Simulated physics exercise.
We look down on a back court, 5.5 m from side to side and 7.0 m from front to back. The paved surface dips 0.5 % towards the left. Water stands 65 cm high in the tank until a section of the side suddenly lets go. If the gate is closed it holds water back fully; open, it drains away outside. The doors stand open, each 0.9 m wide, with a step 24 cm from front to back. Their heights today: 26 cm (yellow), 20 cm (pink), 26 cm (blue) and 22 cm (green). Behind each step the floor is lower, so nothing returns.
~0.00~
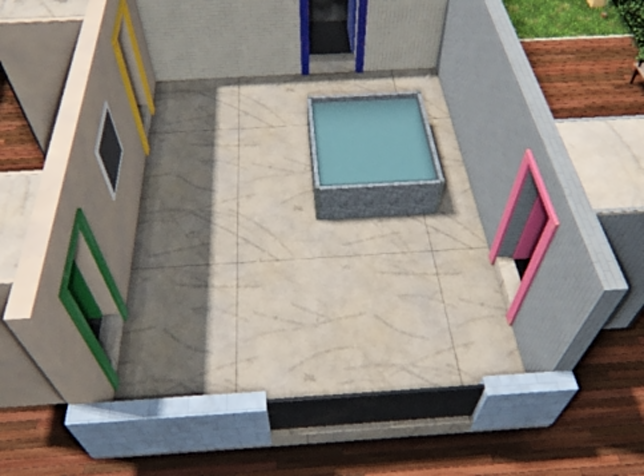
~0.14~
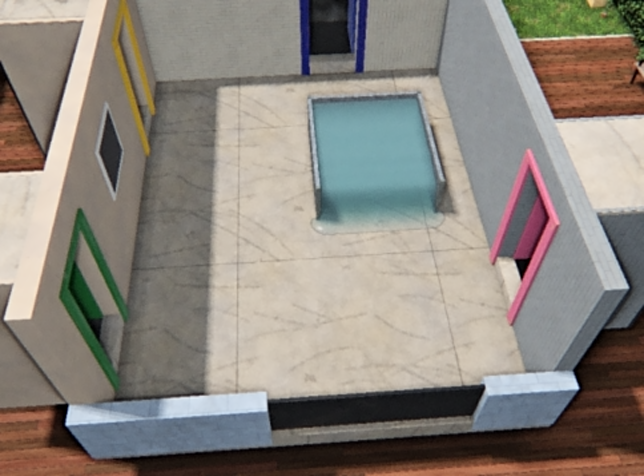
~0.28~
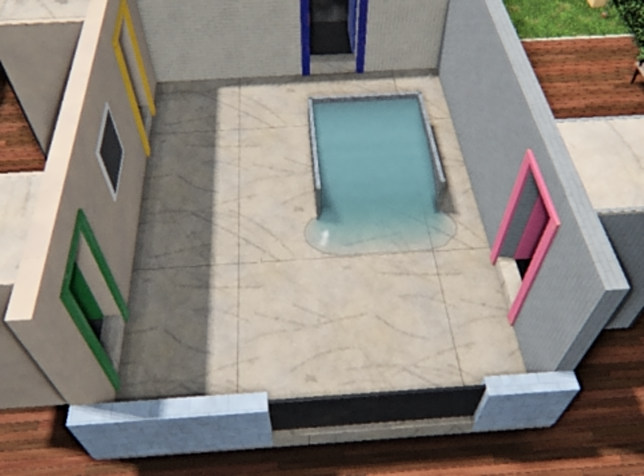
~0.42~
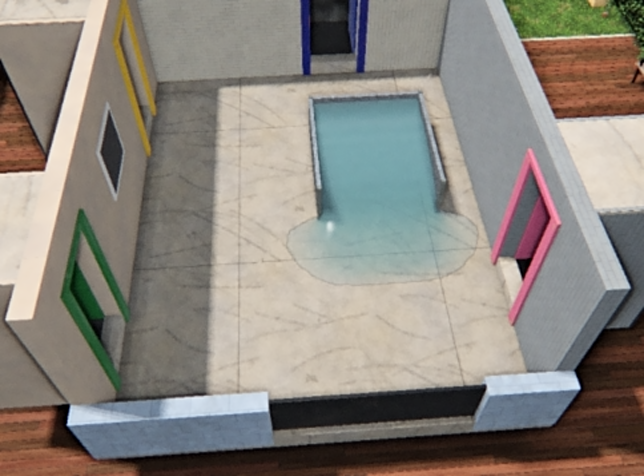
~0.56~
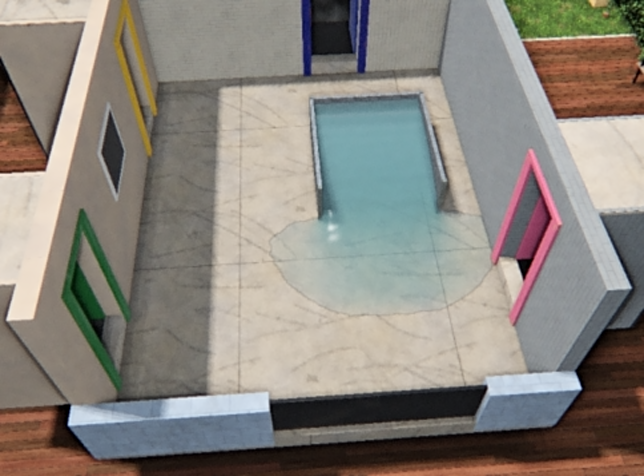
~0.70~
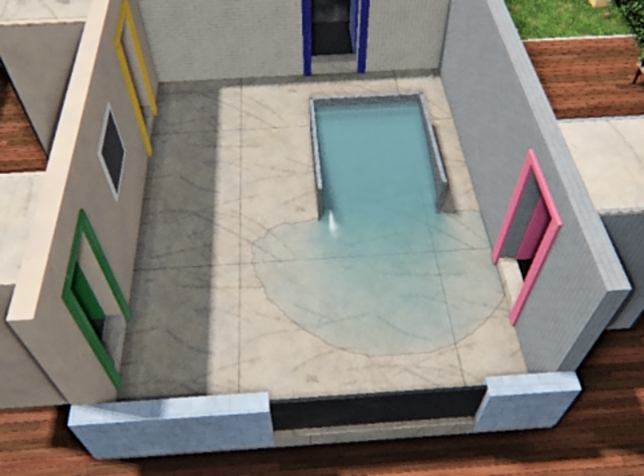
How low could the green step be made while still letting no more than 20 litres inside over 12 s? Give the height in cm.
It would have to be roughly 18 cm high.
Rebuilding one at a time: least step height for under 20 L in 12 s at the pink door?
About 13.5 cm at pink.
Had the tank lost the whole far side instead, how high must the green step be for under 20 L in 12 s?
Then roughly 9.0 cm.
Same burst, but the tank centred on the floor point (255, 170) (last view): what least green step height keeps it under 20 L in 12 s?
Some 21 cm.
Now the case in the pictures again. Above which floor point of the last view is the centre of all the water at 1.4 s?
At about (381, 230).
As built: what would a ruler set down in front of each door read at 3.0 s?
In cm: Yellow 0, pink 16, blue 0, green 18.
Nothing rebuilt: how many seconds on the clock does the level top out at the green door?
Near 5.0 s.
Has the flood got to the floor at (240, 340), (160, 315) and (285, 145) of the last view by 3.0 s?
In turn: Flooded, under water, dry.
After 1.4 s water covers 35 % of the floor, deepest (34 cm) near (407, 409); it has not reached the green door.
After 3.0 s water covers 40 % of the floor, deepest (36 cm) near (113, 431); 18 cm at the green door, 0 litres in over its 22 cm step.
After 12.0 s water covers 100 % of the floor, deepest (14 cm) near (435, 73); 7 cm at the green door, 3 litres in over its 22 cm step.
At the green door as built, the water arrived by 2.6 s and peaked near 22 cm at 4.8 s.
With a step of 15 cm, 52 litres would have come in within the 12 s; with 20 cm, 9 litres. So under 20 litres takes about 18 cm.
